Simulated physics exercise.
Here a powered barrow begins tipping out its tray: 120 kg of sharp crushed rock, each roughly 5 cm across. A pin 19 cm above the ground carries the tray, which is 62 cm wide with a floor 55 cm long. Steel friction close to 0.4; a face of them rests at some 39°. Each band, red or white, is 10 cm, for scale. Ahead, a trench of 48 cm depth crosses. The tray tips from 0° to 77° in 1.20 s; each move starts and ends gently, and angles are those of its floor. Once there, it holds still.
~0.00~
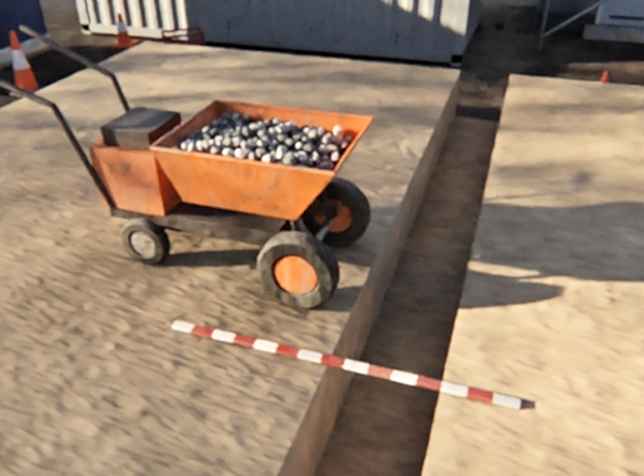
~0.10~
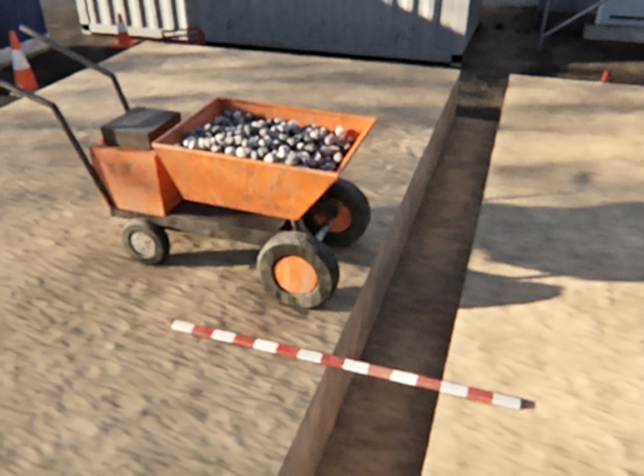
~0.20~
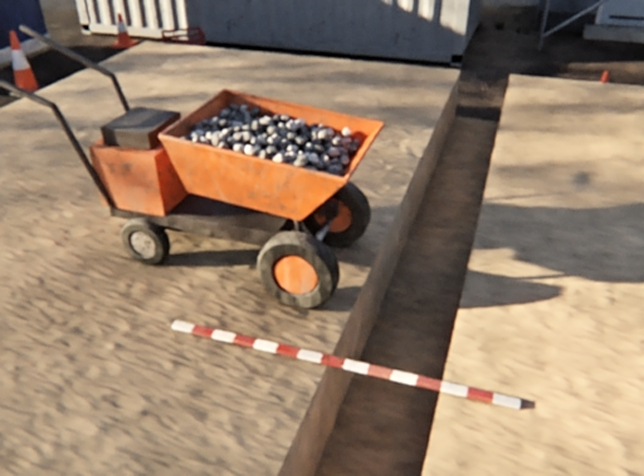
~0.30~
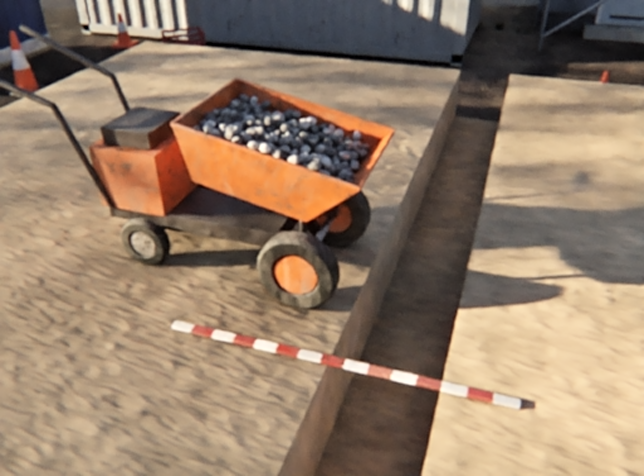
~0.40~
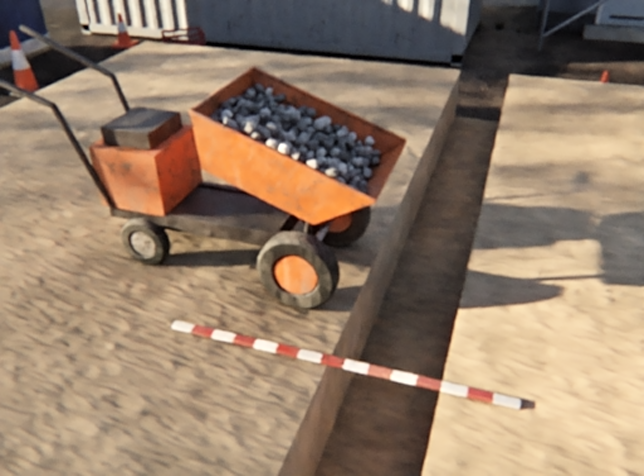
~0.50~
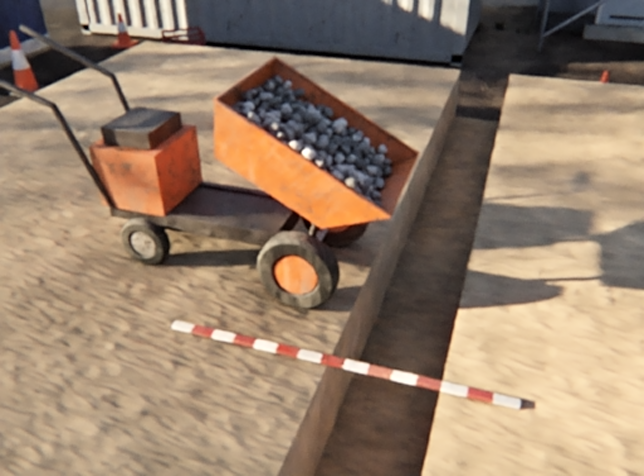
Orange tray of a powered barrow tilting steadily toward the trench on the right, its load of grey stones shifting inside.
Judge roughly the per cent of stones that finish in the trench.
An estimated 69 per cent finish in the trench.
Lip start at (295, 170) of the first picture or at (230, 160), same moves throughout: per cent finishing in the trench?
It comes to about 95 and 70 in a hundred.
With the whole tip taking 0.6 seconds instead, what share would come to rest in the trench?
Then some 40 per cent would.
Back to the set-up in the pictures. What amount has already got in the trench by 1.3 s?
Some 20 per cent.
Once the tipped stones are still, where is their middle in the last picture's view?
At about pixel (438, 352) in the last view.
After 0.9 s the floor is at 65°; 100 % in the tray; the foremost stones are at (433, 260).
After 1.3 s the floor is at 77°; 60 % in the tray, 20 % in the trench, 20 % past the trench; the foremost stones are at (535, 314).
After 1.6 s the floor is at 77°; 28 % in the tray, 39 % in the trench, 33 % past the trench; the foremost stones are at (619, 333).
After 3.6 s the floor is at 77°; 0 % in the tray, 69 % in the trench, 31 % past the trench; the foremost stones are at (631, 321).
